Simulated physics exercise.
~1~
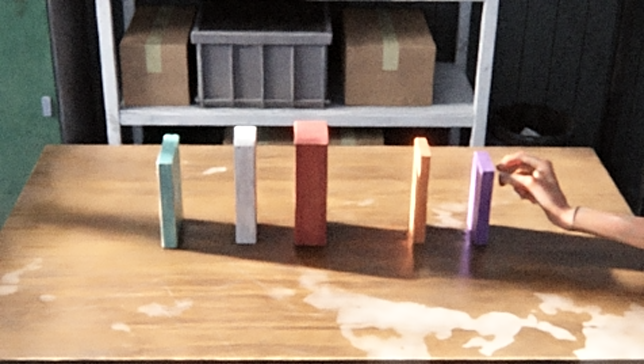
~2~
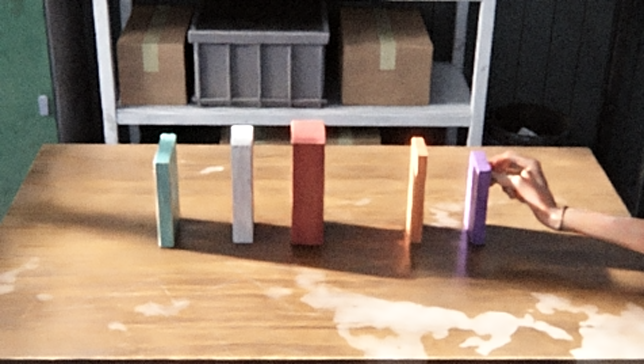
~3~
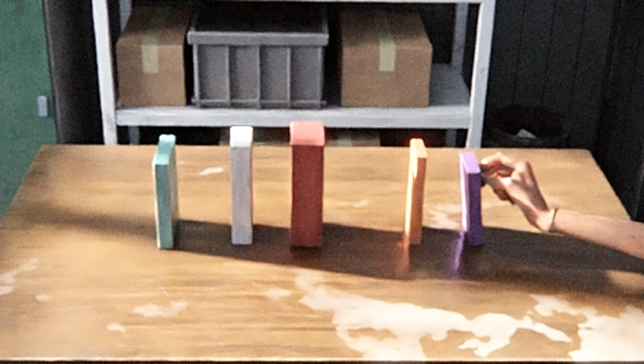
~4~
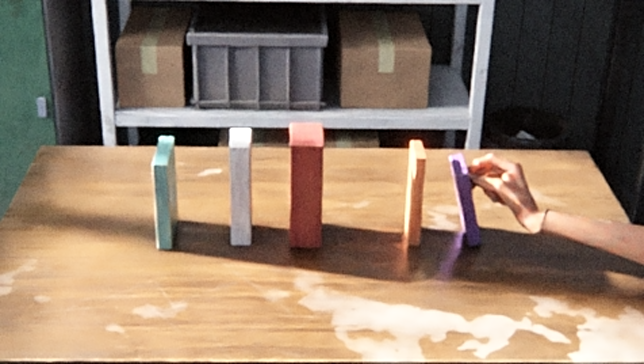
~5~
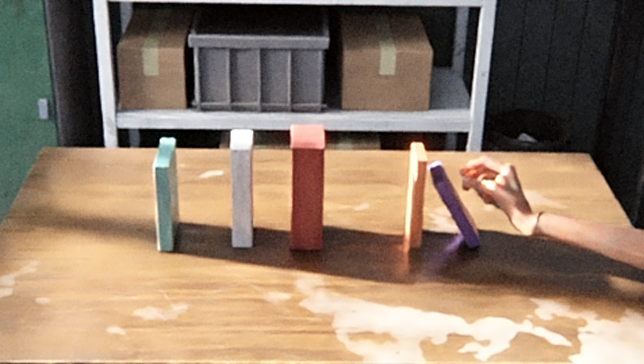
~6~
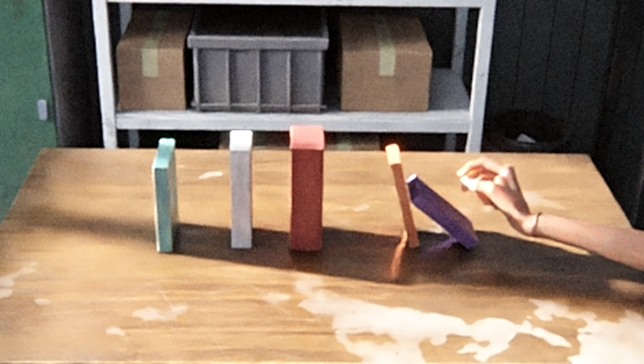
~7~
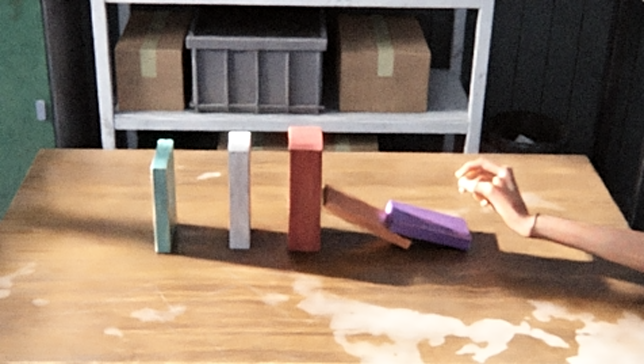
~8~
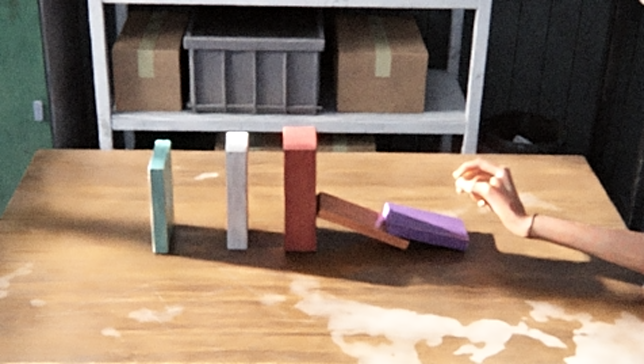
A purple block at the right end of a row of five upright blocks is nudged leftward by a fingertip on a worn wooden table. It slides slightly, then tips away from the hand, which stays back with fingers half curled. The falling block meets the thin orange one beside it and pushes it over to the left. The orange block drops against the lower part of the thick red block, and the purple one settles partly on top of it. Both end up lying over, while the red, white and turquoise blocks remain standing.
